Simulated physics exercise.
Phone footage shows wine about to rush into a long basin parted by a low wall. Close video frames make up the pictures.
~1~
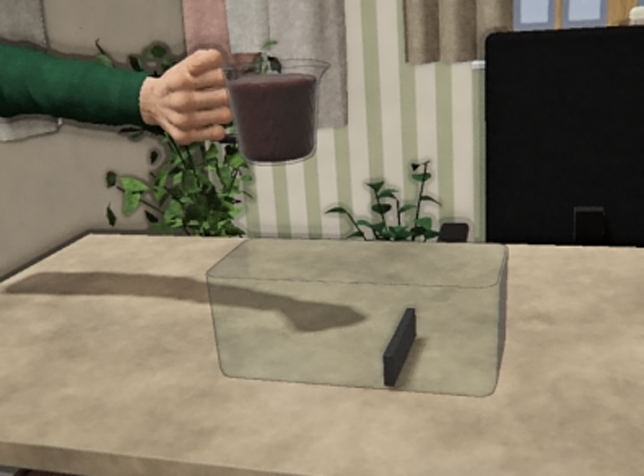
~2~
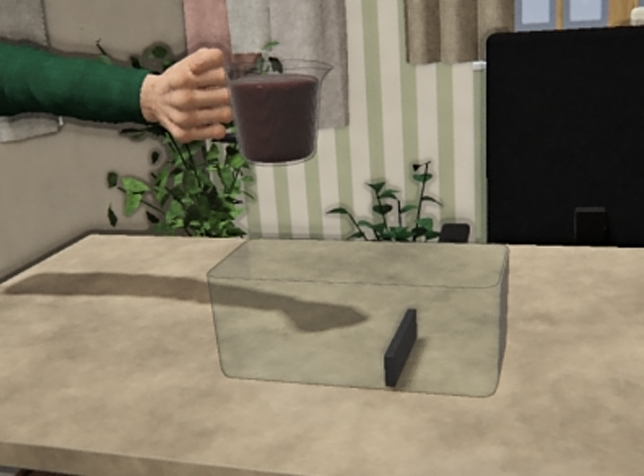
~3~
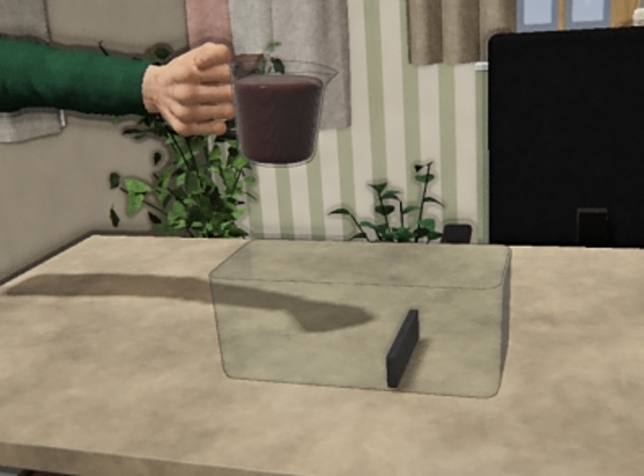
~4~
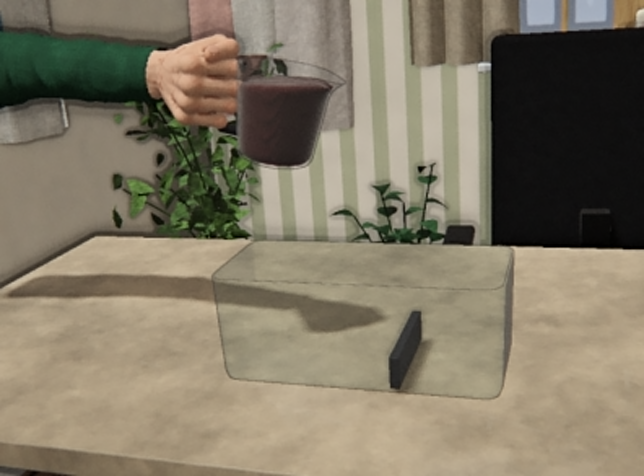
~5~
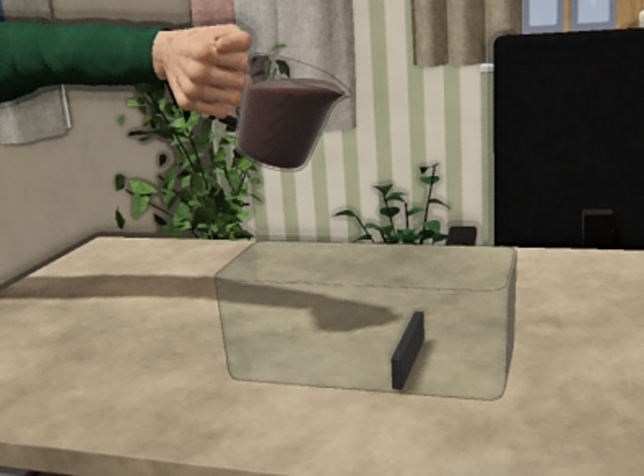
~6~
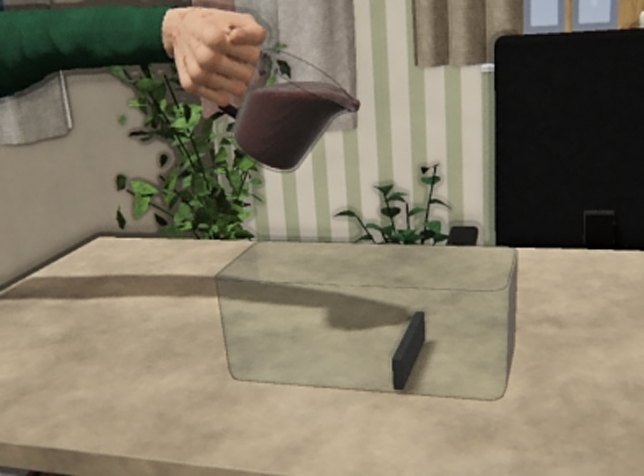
To begin with, a hand in a green sleeve holds a clear jug of dark red wine nearly upright above a long glass basin with a low dark wall inside. The hand then tilts the jug steadily to the right, and the wine shifts up to the lip.
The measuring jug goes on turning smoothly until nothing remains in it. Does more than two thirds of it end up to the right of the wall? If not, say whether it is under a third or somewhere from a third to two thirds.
Middle of three bands.
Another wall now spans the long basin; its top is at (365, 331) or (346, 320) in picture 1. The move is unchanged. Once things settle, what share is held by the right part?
The first placement gives around 90 percent, the second 90 percent.
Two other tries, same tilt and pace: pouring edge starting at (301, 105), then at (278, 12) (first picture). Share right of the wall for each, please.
Start one gives close to 5 percent, start two close to 10 percent.
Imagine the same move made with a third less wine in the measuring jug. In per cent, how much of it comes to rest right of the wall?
20 per cent or so.
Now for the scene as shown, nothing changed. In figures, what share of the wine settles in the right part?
About 45 per cent.
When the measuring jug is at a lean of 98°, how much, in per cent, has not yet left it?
I'd reckon near 45 percent is still held at that tilt.
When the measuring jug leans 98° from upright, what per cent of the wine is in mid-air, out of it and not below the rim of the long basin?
Close to 35 per cent.
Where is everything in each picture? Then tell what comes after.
The first frame shows tilt 0°; pouring edge (331, 64); surface from (234, 80) to (318, 77); the long basin's rim runs from (227, 257) to (503, 266); the wall's top is at (400, 332).
The second frame shows tilt 2°; pouring edge (333, 66); surface from (235, 80) to (320, 79).
The third frame shows tilt 6°; pouring edge (338, 72); surface from (239, 80) to (324, 81).
The fourth frame shows tilt 13°; pouring edge (346, 82); surface from (245, 82) to (333, 85).
The fifth frame shows tilt 23°; pouring edge (353, 95); surface from (250, 87) to (345, 90).
The sixth frame shows tilt 34°; pouring edge (356, 110); surface from (250, 94) to (347, 99); 2 per cent is over the edge.
A moment on, the tilt is 98° and 44 per cent is still to pour, 1 is left of the wall and 20 right of it.
Next, the tilt is 112° and 5 per cent is still to pour, 37 is left of the wall and 46 right of it.
Then the tilt is 112° and 0 per cent is still to pour, 53 is left of the wall and 45 right of it.
Later the tilt is 112° and 0 per cent is still to pour, 54 is left of the wall and 45 right of it.
At rest 54 per cent lies left of the wall, 45 right of it and 2 outside.
